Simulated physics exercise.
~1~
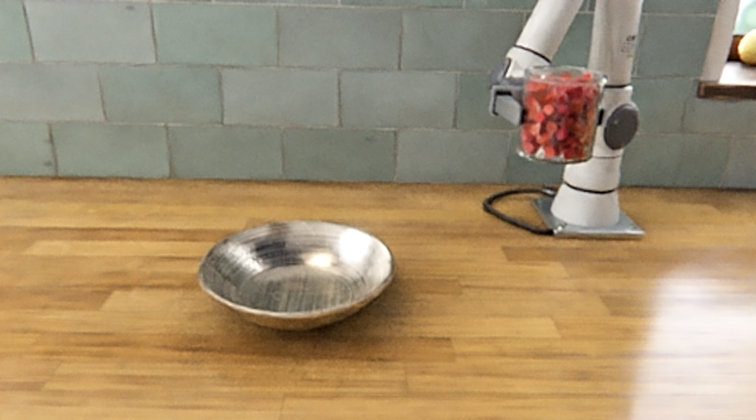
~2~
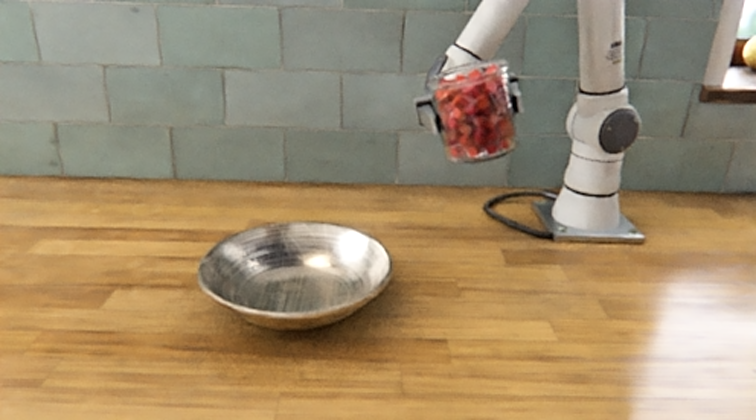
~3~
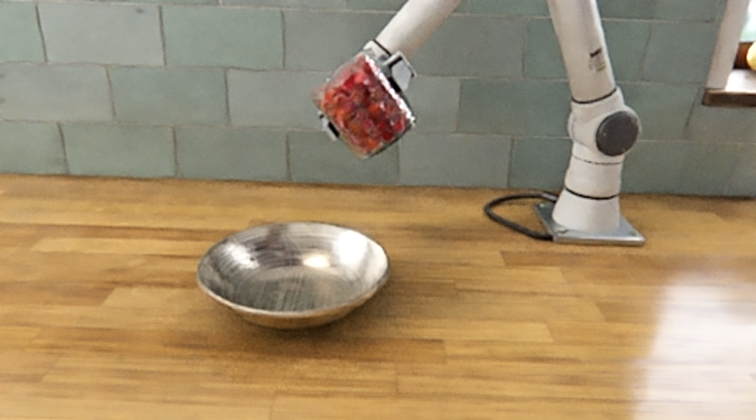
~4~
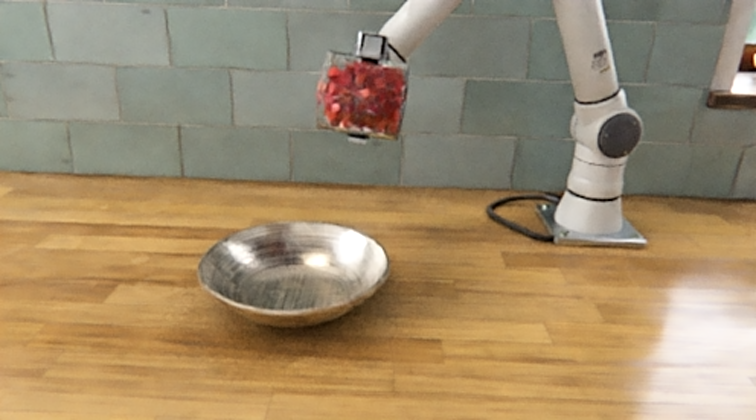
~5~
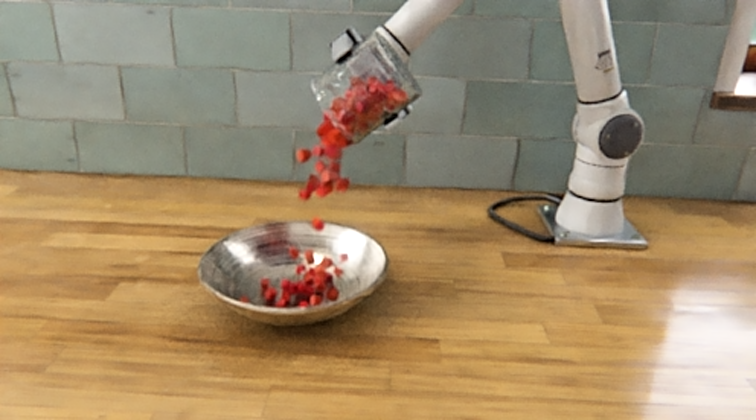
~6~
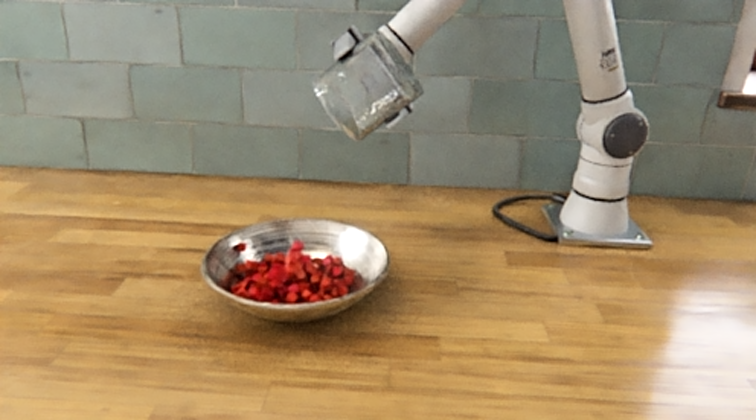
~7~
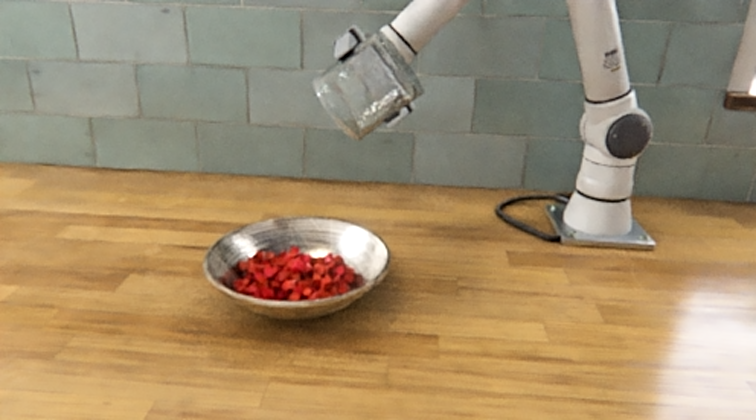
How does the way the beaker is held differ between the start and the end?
At the start the robot arm holds the beaker upright, and at the end it holds it upside down, at a slant.
